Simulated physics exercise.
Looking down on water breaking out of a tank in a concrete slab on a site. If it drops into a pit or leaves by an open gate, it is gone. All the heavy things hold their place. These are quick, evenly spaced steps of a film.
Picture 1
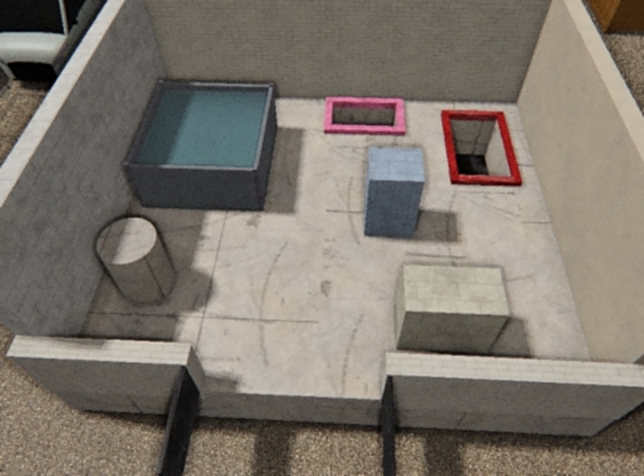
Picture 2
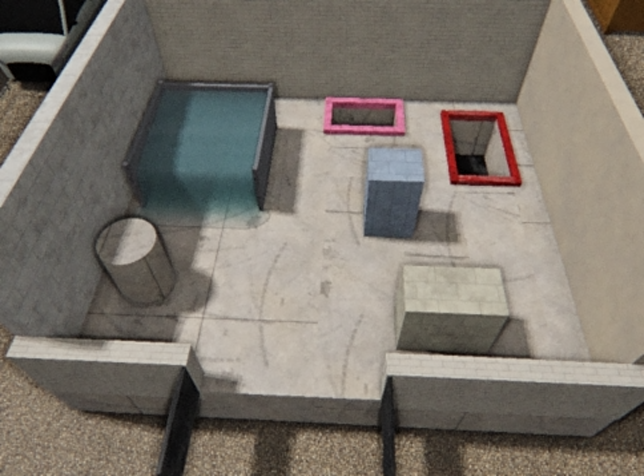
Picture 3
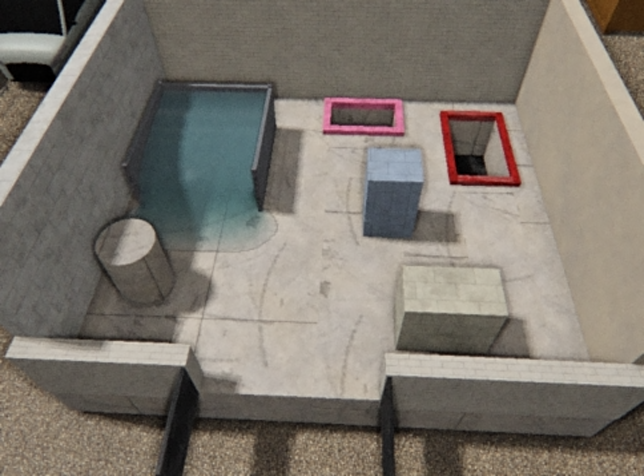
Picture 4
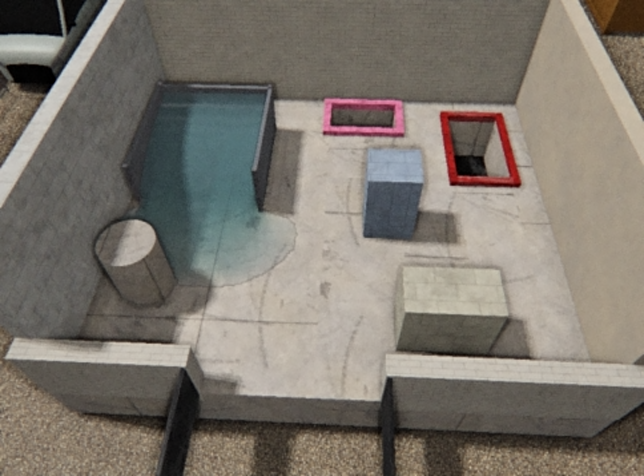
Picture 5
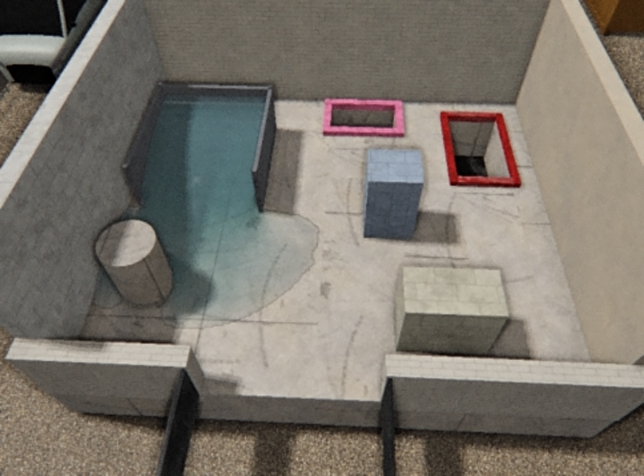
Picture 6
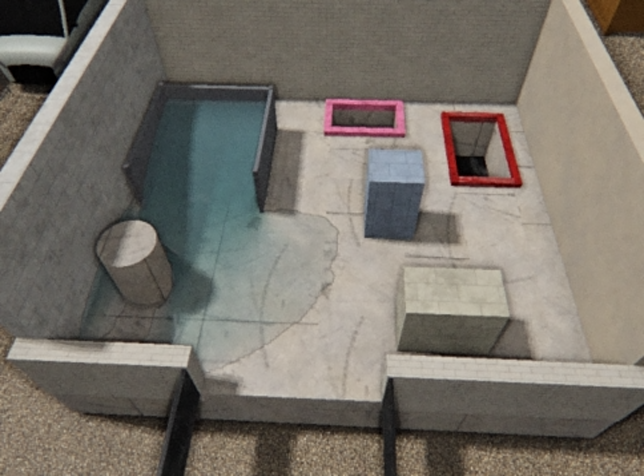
On a walled concrete slab, water pours from a dark tank and spreads past a cylinder.
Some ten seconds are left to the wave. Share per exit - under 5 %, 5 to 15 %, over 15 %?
In order: The gate is left holding a hefty amount - past fifteen per cent, the pink pit is left holding a tiny amount - below five per cent, the red pit is left holding a tiny amount - below five per cent.
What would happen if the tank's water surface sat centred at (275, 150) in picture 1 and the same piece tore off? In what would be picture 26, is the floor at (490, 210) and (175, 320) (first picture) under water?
Result, in sequence: Unreached; waterlogged.
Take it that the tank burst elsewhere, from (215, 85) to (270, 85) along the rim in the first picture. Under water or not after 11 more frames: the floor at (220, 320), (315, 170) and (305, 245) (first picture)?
Point 1: Unwetted; point 2: Inundated; point 3: Unwetted.
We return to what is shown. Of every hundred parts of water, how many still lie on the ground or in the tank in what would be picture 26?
Roughly 72 %.
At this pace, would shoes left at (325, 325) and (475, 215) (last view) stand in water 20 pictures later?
Submerged, then high and dry.
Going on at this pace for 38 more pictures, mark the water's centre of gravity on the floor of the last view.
Centre of mass: Roughly (309, 244).
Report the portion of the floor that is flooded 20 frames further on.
Around 45 percent.
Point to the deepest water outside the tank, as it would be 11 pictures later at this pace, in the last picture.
Look near (79, 340).
A moment on, water covers 35 % of the floor; the gate 4 %, the pink pit 0 %, the red pit 0 %.
Next, water covers 35 % of the floor; the gate 15 %, the pink pit 0 %, the red pit 0 %.
Then, water covers 45 % of the floor; the gate 29 %, the pink pit 0 %, the red pit 0 %.
Later, water covers 80 % of the floor; the gate 36 %, the pink pit 0 %, the red pit 0 %.
In the end, water covers 95 % of the floor; the gate 44 %, the pink pit 0 %, the red pit 0 %.
